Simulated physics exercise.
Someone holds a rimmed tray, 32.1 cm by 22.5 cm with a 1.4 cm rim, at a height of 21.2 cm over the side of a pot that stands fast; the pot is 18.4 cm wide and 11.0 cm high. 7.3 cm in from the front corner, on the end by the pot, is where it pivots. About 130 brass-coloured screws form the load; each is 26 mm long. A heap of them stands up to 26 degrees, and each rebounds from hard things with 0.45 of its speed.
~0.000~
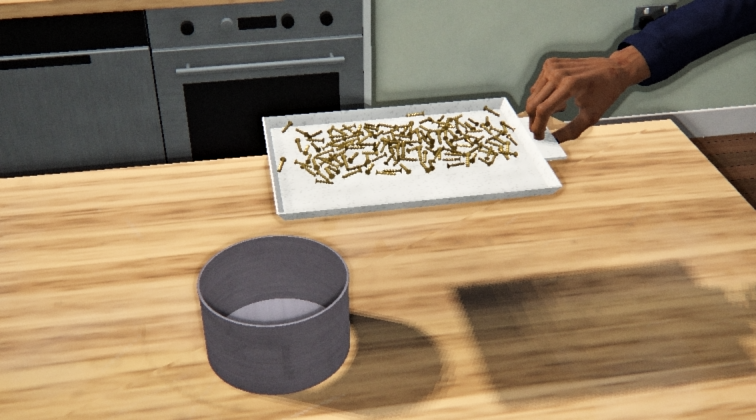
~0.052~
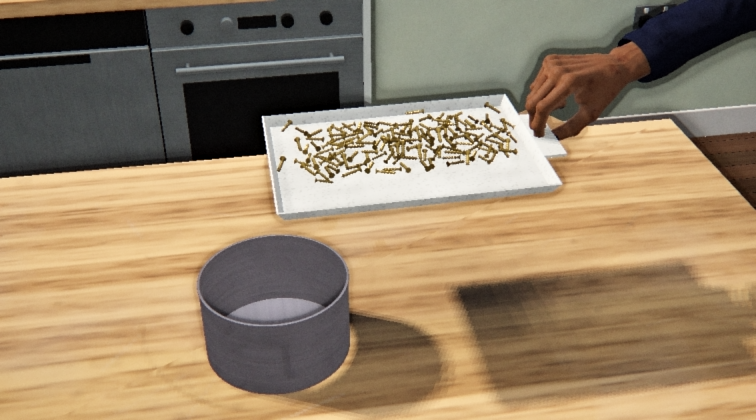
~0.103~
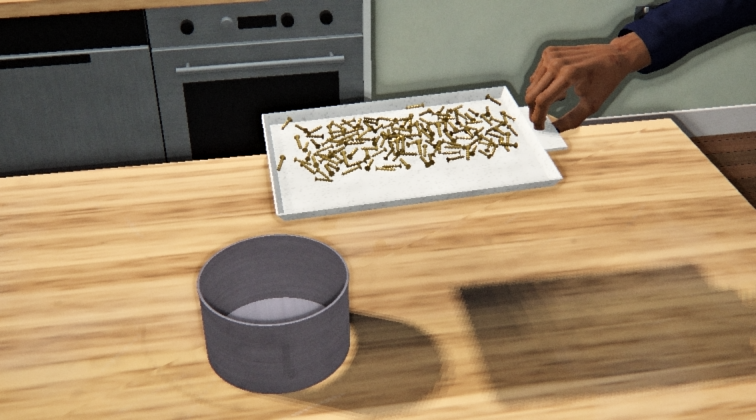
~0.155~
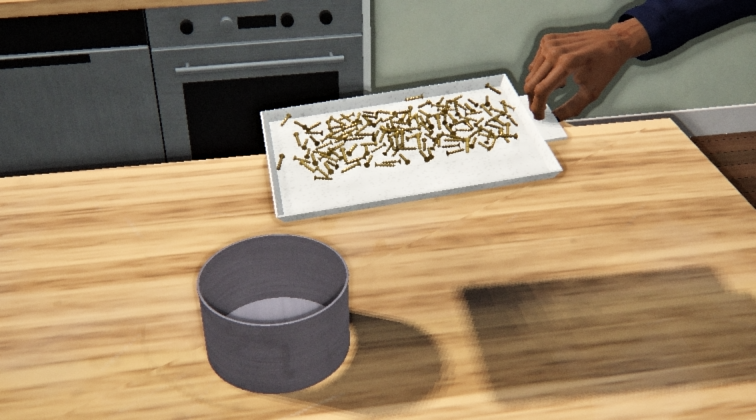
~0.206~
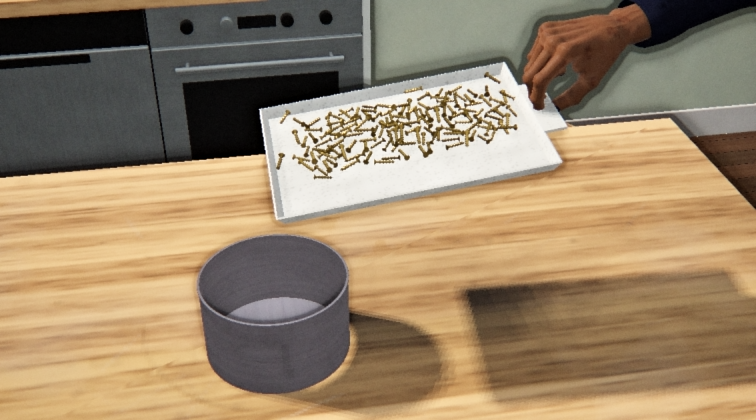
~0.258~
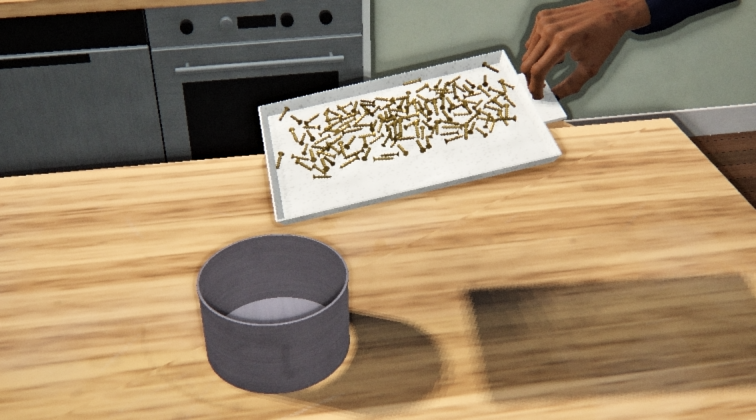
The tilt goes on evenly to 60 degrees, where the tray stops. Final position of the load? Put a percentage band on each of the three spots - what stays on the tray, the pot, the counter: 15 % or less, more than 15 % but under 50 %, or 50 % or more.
Tray: Up to 15 %; pot: 50 % or more; counter: Up to 15 %.
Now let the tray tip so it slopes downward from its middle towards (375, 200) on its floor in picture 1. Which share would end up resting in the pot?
Roughly 70 % of the pieces.
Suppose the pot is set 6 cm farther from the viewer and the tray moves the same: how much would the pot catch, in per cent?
Then roughly 40 percent would land in it.
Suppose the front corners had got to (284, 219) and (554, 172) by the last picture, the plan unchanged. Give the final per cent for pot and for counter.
Final per cent - pot 65, counter 30.
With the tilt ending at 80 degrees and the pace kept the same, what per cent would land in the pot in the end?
It would be near 100 per cent.
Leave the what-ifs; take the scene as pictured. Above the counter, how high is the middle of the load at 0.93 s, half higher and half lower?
Around 22 cm up.
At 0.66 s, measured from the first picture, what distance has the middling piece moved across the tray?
By then it sits near 5 cm from where it began.
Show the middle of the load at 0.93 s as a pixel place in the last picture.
At that moment the load's centre is around (287, 208).
After 0.66 s, tilt 35 degrees; the tray holds 100 %, the pot 0 %.
After 0.93 s, tilt 51 degrees; the tray holds 80 %, the pot 0 %.
After 1.30 s, tilt 60 degrees; the tray holds 15 %, the pot 80 %.
By 2.7 s all is still; tray 5 %, pot 95 %, counter 0 %.
